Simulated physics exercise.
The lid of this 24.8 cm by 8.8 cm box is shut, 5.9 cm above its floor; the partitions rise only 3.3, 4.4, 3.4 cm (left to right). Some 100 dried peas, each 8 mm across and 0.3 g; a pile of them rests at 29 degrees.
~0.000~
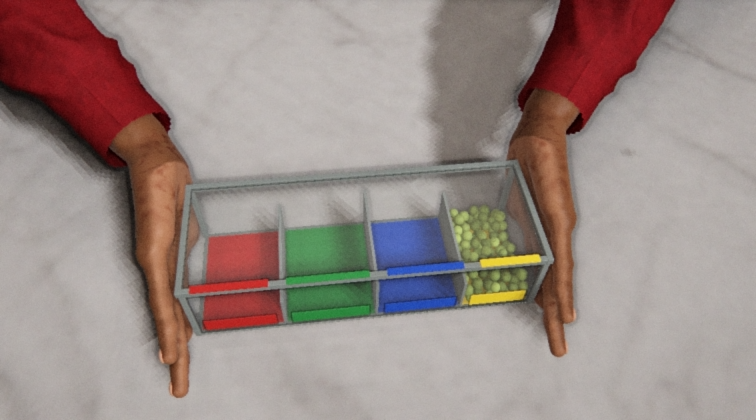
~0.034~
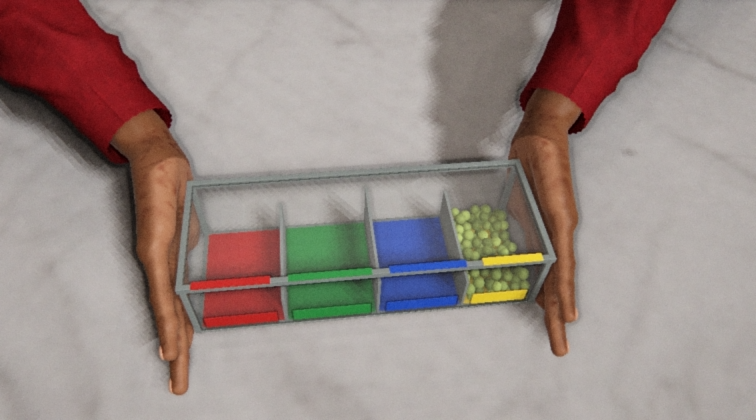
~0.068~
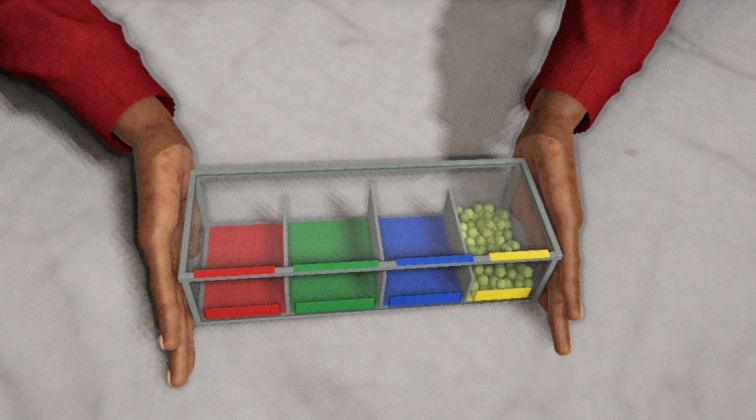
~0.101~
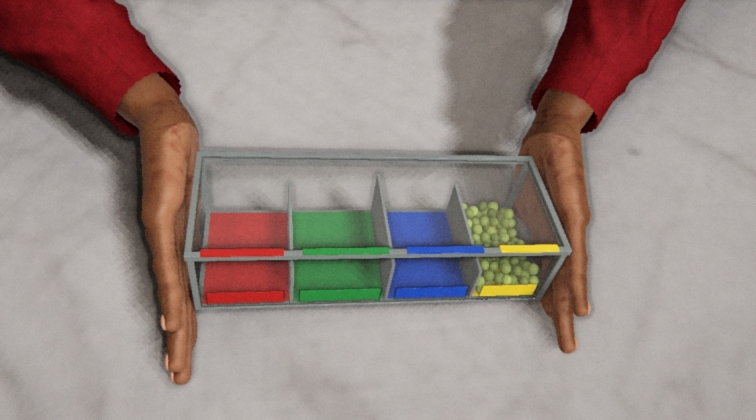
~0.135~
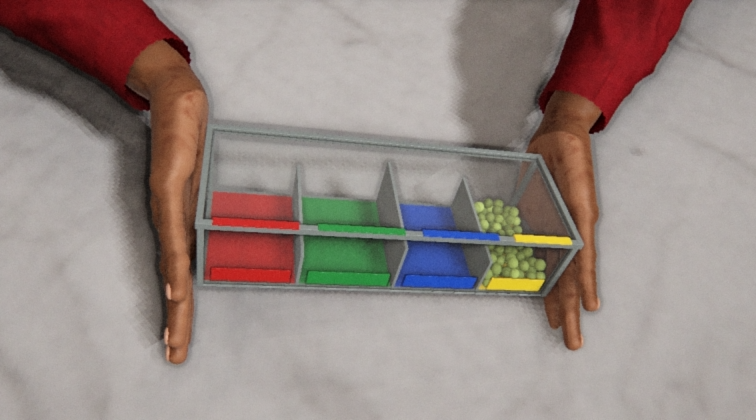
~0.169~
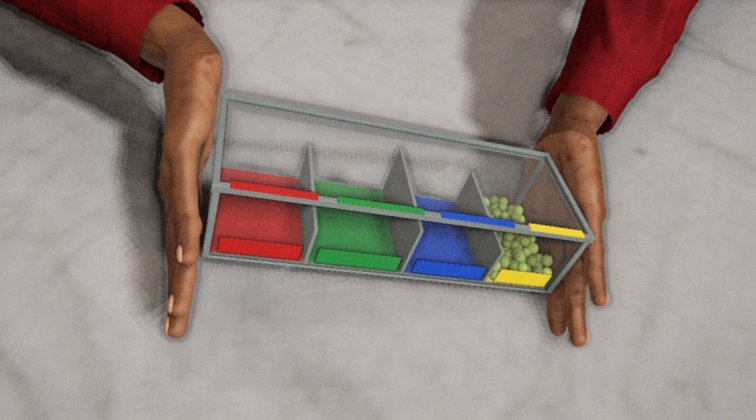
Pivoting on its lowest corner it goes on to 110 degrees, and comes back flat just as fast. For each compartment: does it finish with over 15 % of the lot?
Red below, blue below, green below, yellow above.
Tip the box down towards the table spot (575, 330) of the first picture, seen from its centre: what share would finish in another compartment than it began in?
About 0 per cent.
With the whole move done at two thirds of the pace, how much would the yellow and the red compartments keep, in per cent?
Then: Yellow 100, red 0.
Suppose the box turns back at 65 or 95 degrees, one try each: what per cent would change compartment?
About 0 and 0 per cent.
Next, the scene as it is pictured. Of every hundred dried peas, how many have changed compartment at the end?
About 0 per cent.
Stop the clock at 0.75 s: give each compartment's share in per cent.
Red 0, blue 0, green 0, yellow 100.
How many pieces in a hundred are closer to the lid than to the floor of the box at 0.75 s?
About 60 per cent.
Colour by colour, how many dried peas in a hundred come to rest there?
Red 0; blue 0; green 0; yellow 100.
After 0.75 s, tilt 110 degrees; yellow 100 %.
After 1.14 s, tilt 47 degrees; yellow 100 %.
After 1.61 s, tilt 0 degrees; yellow 100 %.
In the end, at 1.9 s, red 0 %, blue 0 %, green 0 %, yellow 100 %.
